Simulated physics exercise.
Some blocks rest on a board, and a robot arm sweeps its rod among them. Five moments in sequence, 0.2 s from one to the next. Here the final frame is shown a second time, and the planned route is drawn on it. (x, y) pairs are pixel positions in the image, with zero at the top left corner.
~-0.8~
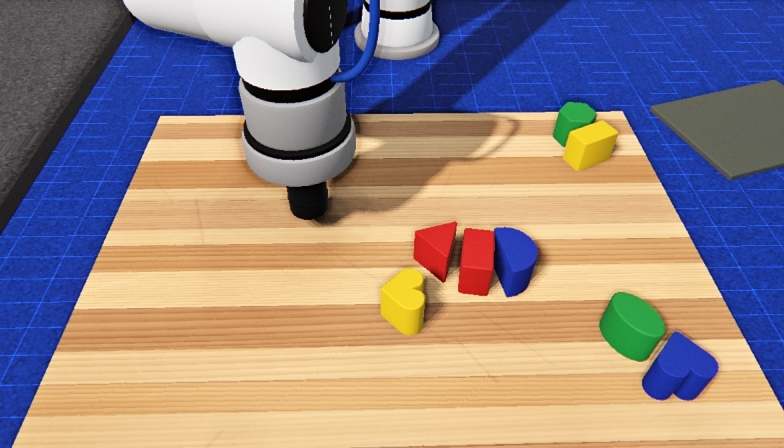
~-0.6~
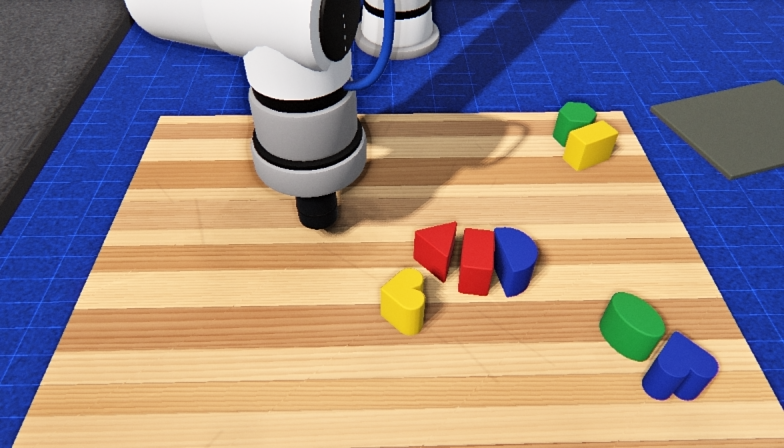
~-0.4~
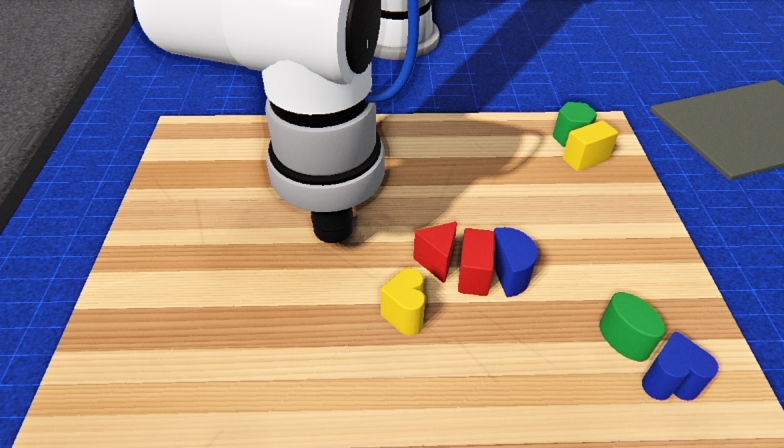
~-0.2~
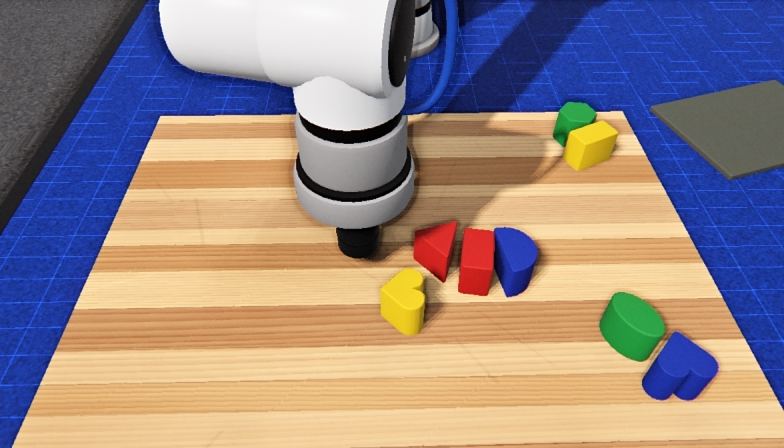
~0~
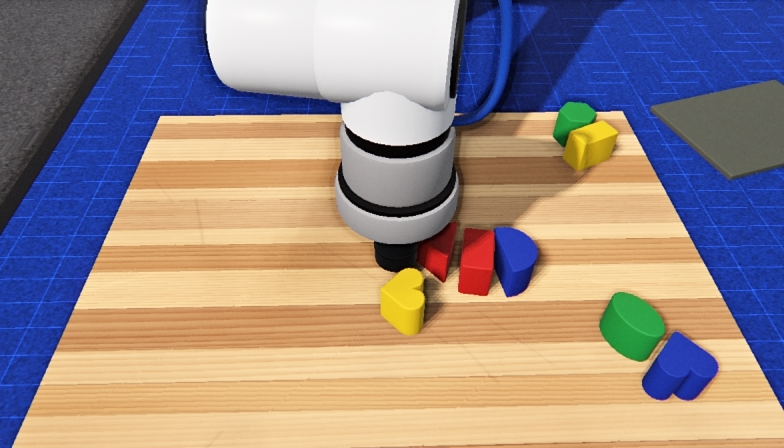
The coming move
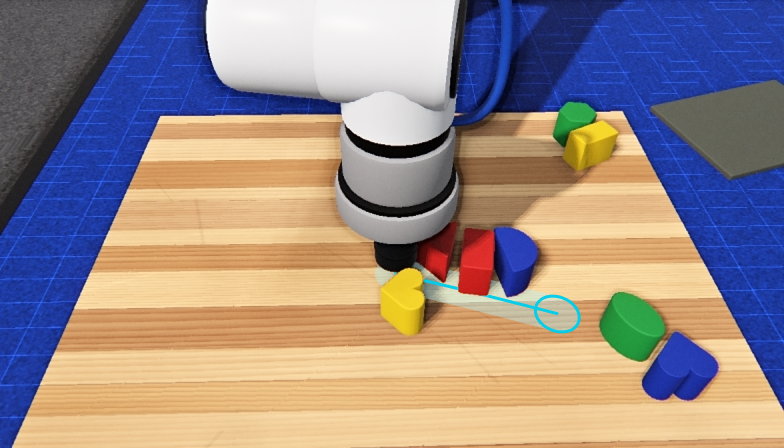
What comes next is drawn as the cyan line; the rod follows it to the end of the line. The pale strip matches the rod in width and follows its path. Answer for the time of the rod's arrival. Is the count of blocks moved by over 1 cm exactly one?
My answer is no.
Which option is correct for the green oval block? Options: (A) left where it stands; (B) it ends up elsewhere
A: Left where it stands.
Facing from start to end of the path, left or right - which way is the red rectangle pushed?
It moves over to the left.
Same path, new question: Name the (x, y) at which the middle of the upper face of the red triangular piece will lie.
In the picture, it is at (463, 231).
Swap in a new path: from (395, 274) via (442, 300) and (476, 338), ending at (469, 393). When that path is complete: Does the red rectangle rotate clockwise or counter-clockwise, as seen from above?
From the top, the block rotates counterclockwise.
Path on the board, in a line from (395, 274) to (557, 314).
What follows on the original path. One third of the way, rod (450, 270); red triangular piece (460, 232), turned 15° anticlockwise; red rectangle (490, 245); blue D-shaped block (521, 245), turned 15° clockwise.
Two thirds of the way, rod (506, 283); red triangular piece (463, 231), turned 20° anticlockwise; red rectangle (524, 249), turned 60° anticlockwise; blue D-shaped block (546, 235), turned 40° anticlockwise.
At the end, rod (563, 298); yellow heart block in place; red triangular piece (463, 231), turned 20° anticlockwise; red rectangle (537, 250), turned 80° anticlockwise; blue D-shaped block (550, 231), turned 60° anticlockwise; green oval block in place.
